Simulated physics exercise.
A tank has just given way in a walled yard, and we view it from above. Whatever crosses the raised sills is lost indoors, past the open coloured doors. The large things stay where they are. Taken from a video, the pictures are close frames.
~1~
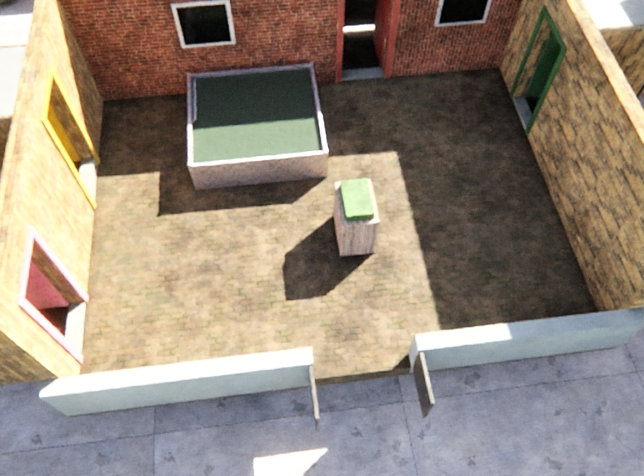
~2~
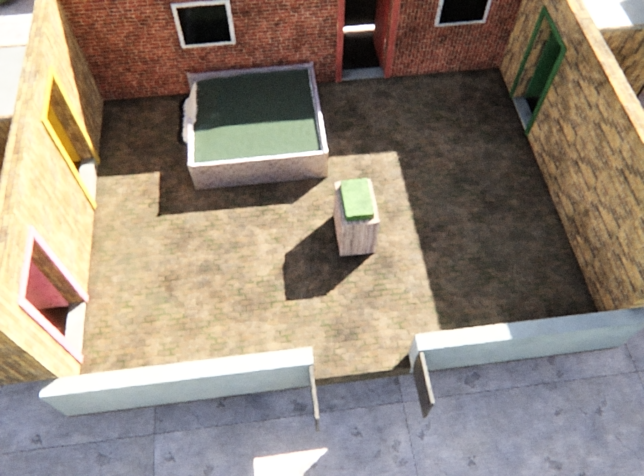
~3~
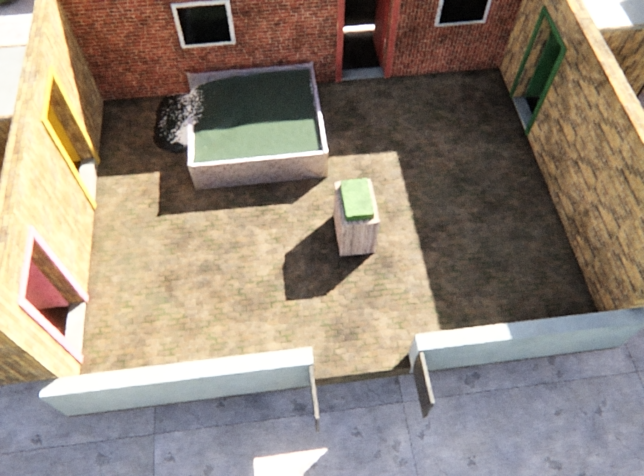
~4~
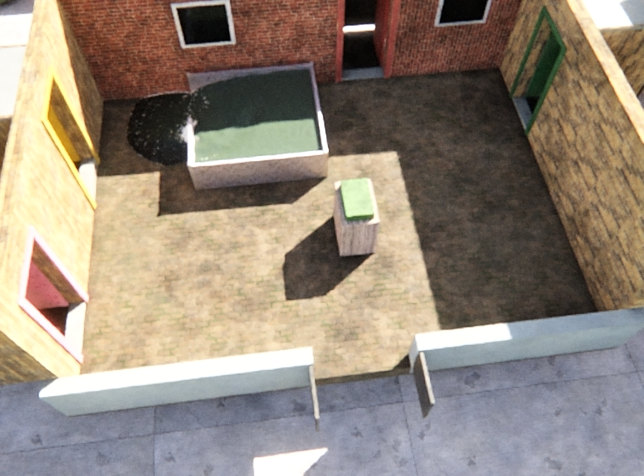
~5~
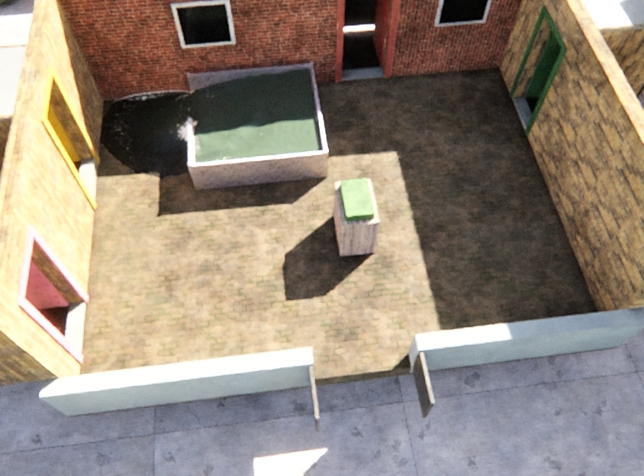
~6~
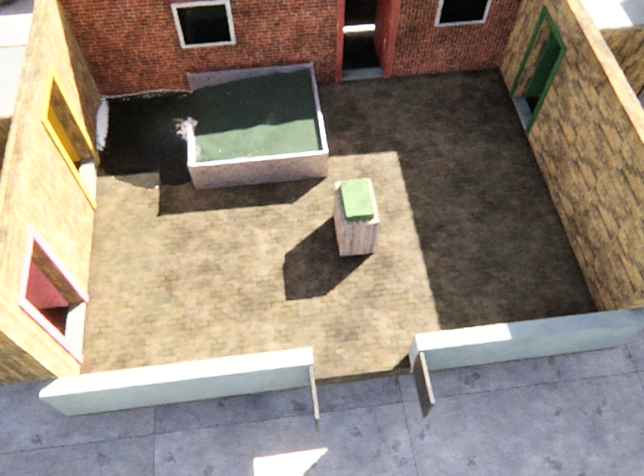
Water pours from the left side of the tank and spreads left across the walled yard.
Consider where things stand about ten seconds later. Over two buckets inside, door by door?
In order: The red door keeps inside the allowance there; the pink door exceeds the allowance there; the yellow door keeps inside the allowance there; the green door keeps inside the allowance there.
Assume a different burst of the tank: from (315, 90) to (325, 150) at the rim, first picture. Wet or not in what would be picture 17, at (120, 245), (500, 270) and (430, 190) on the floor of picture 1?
Following the listed order, the three come out not reached, reached by the spill and reached by the spill.
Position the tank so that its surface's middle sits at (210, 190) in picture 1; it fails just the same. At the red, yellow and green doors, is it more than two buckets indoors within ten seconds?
As I see it, the red door stays within the limit, the yellow door overshoots and the green door overshoots.
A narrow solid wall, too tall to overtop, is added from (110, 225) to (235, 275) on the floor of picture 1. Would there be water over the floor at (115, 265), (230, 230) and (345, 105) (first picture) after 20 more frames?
Results in sequence: Swamped / swamped / bone-dry.
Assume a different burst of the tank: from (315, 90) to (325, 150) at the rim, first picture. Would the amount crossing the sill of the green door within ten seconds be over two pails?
In that case the green door overshoots.
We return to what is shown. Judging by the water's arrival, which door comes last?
That would be the green one.
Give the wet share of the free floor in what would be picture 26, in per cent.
My best guess is some 35 %.
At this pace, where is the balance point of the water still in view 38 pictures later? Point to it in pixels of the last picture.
I reckon somewhere around (228, 204).
A moment on, water covers 10 % of the floor; the red door not reached, the pink door not reached, the yellow door wet at the sill, nothing in, the green door not reached.
Next, water covers 15 % of the floor; the red door not reached, the pink door not reached, the yellow door wet at the sill, nothing in, the green door not reached.
Then, water covers 35 % of the floor; the red door wet at the sill, nothing in, the pink door wet at the sill, nothing in, the yellow door under two buckets in, the green door not reached.
Later, water covers 60 % of the floor; the red door wet at the sill, nothing in, the pink door under two buckets in, the yellow door under two buckets in, the green door not reached.
In the end, water covers 80 % of the floor; the red door wet at the sill, nothing in, the pink door over two buckets in, the yellow door under two buckets in, the green door wet at the sill, nothing in.
